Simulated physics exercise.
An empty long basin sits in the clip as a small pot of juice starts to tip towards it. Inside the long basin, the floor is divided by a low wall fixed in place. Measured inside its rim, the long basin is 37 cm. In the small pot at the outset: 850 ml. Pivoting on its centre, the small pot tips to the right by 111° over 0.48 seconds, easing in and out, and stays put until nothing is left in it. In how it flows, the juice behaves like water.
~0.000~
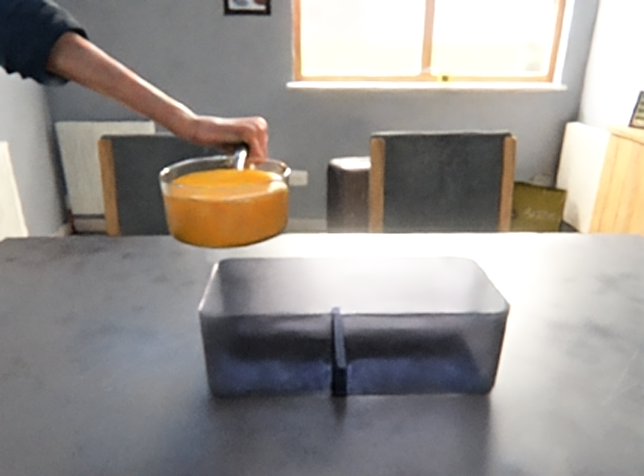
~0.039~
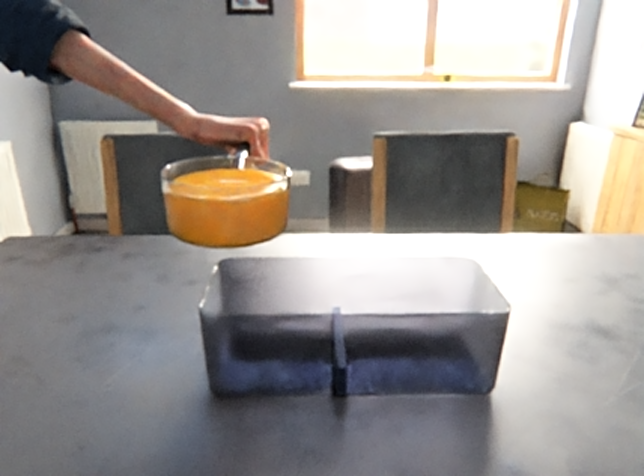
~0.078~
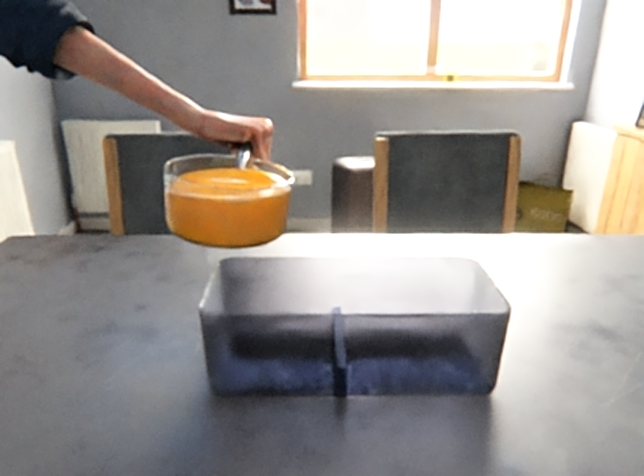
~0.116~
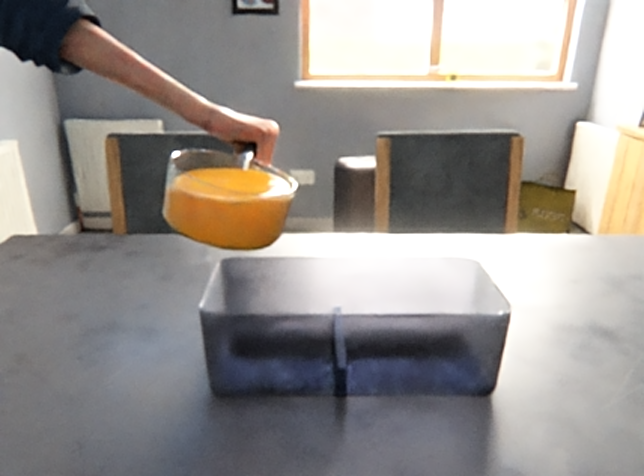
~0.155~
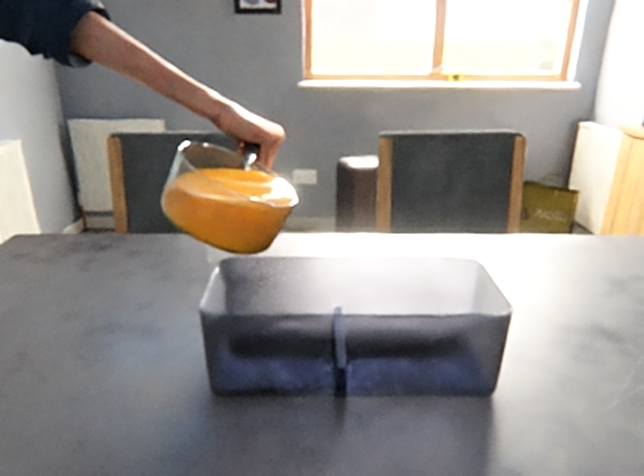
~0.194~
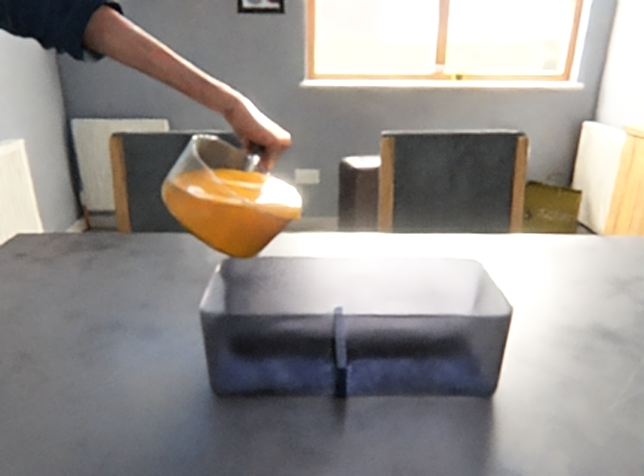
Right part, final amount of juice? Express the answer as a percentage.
23 per cent.
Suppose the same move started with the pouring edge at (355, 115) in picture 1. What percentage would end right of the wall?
It would then come to around 85 percent.
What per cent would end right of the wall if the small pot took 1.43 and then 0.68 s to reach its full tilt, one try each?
50 and 35 %.
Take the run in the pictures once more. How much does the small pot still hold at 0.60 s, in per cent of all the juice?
About 2 % is still there.
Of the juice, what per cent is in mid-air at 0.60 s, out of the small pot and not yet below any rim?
About 9 percent.
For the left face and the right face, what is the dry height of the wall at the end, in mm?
Close to 16 mm left and close to 34 mm right.
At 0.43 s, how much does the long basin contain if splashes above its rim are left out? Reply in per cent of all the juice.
Around 56%.
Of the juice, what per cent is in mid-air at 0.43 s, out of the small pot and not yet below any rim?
30 per cent.
Then, 0.43 s in, the tilt is 108° and 16 per cent is still to pour, 45 is left of the wall and 10 right of it.
Then, 0.60 s in, the tilt is 111° and 2 per cent is still to pour, 72 is left of the wall and 17 right of it.
Then, 0.78 s in, the tilt is 111° and 0 per cent is still to pour, 71 is left of the wall and 22 right of it.
Then, 0.98 s in, the tilt is 111° and 0 per cent is still to pour, 72 is left of the wall and 23 right of it.
Finally, 72 per cent lies left of the wall, 23 right of it and 5 outside.
